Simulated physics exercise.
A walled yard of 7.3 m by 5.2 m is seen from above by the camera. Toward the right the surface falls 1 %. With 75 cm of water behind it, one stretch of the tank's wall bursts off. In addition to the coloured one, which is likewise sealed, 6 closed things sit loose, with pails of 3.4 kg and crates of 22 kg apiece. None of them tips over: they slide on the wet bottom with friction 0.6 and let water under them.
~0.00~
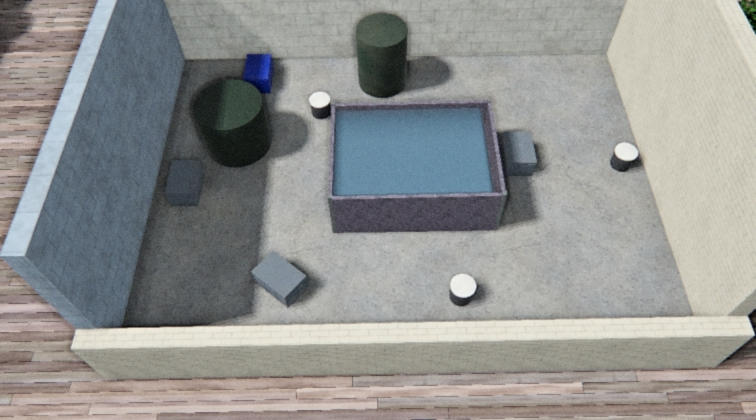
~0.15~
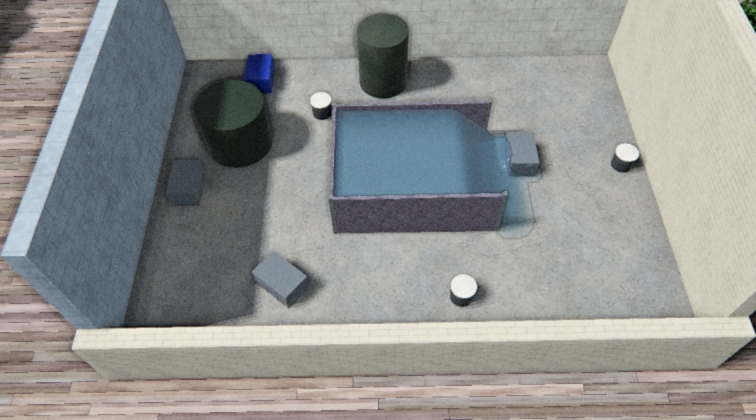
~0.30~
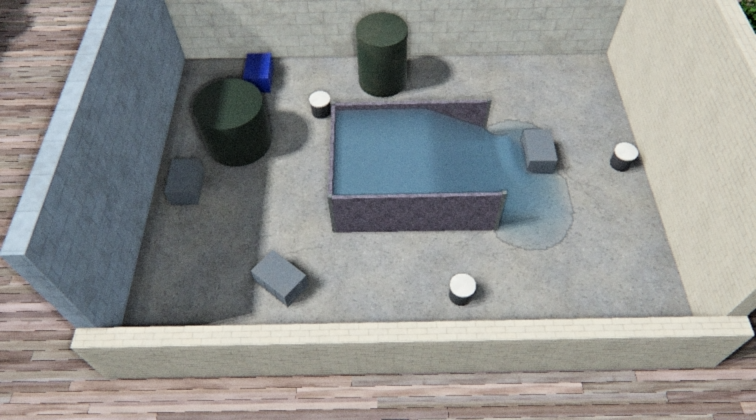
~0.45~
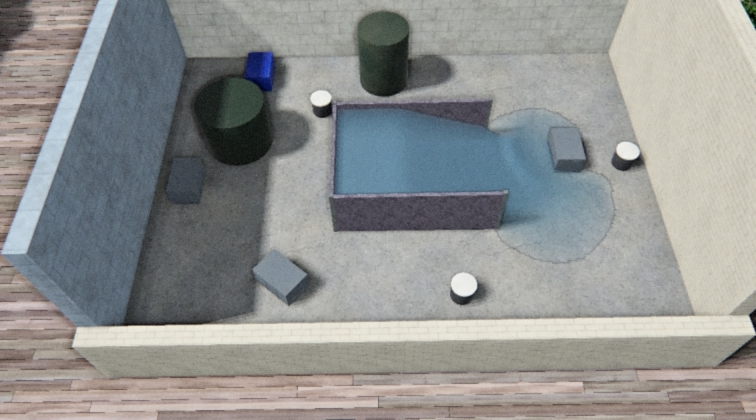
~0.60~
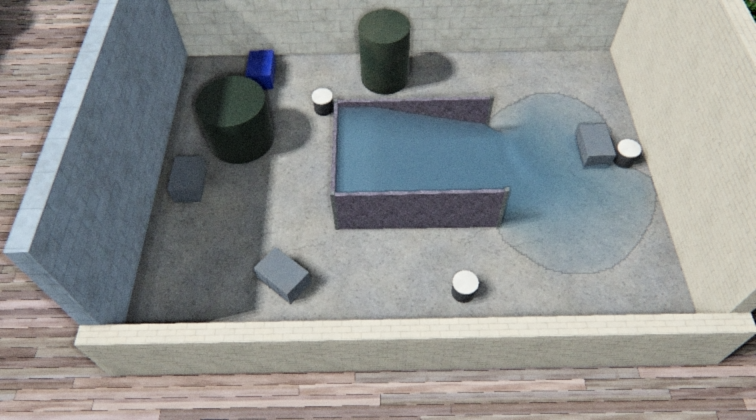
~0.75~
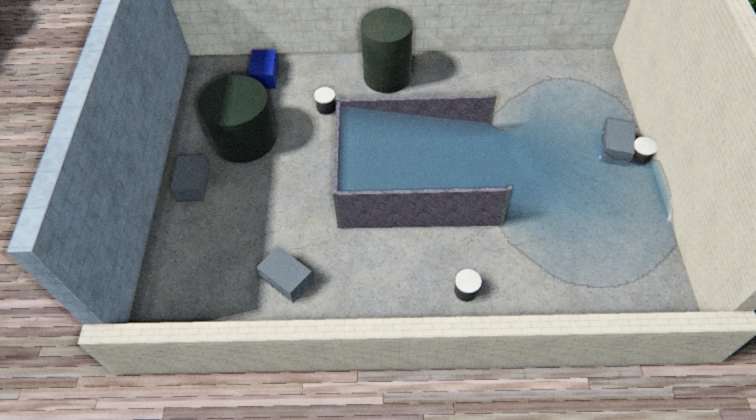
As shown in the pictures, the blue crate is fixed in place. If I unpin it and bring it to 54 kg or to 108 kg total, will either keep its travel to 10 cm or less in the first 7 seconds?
Either will.
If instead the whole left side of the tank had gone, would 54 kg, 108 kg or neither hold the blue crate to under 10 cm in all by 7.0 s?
Then, in short, the larger is needed.
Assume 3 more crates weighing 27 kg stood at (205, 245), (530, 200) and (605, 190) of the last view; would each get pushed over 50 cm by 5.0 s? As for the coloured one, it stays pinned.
Within it, beyond it, beyond it.
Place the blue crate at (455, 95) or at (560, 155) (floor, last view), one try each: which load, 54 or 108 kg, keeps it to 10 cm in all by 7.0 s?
Light one suffices, then no option.
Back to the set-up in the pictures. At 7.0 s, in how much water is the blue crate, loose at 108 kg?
6 cm, roughly.
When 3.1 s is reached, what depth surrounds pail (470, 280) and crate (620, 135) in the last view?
Roughly 4 and 28 cm.
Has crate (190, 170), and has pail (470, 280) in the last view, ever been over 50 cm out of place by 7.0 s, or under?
So the first one stays inside and the second one crosses the line.
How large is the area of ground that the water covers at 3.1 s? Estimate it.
At that time the wet patch spans about 22 m2.
After 1.4 s the blue crate would be 0 cm from its start with 54 kg and 0 cm from its start with 108 kg; 0 cm of water round it then.
After 3.1 s the blue crate would be 0 cm from its start with 54 kg and 0 cm from its start with 108 kg; 0 cm of water round it then.
After 4.9 s the blue crate would be 0 cm from its start with 54 kg and 0 cm from its start with 108 kg; 4 cm of water round it then.
After 7.0 s the blue crate would be 0 cm from its start with 54 kg and 0 cm from its start with 108 kg; 6 cm of water round it then.
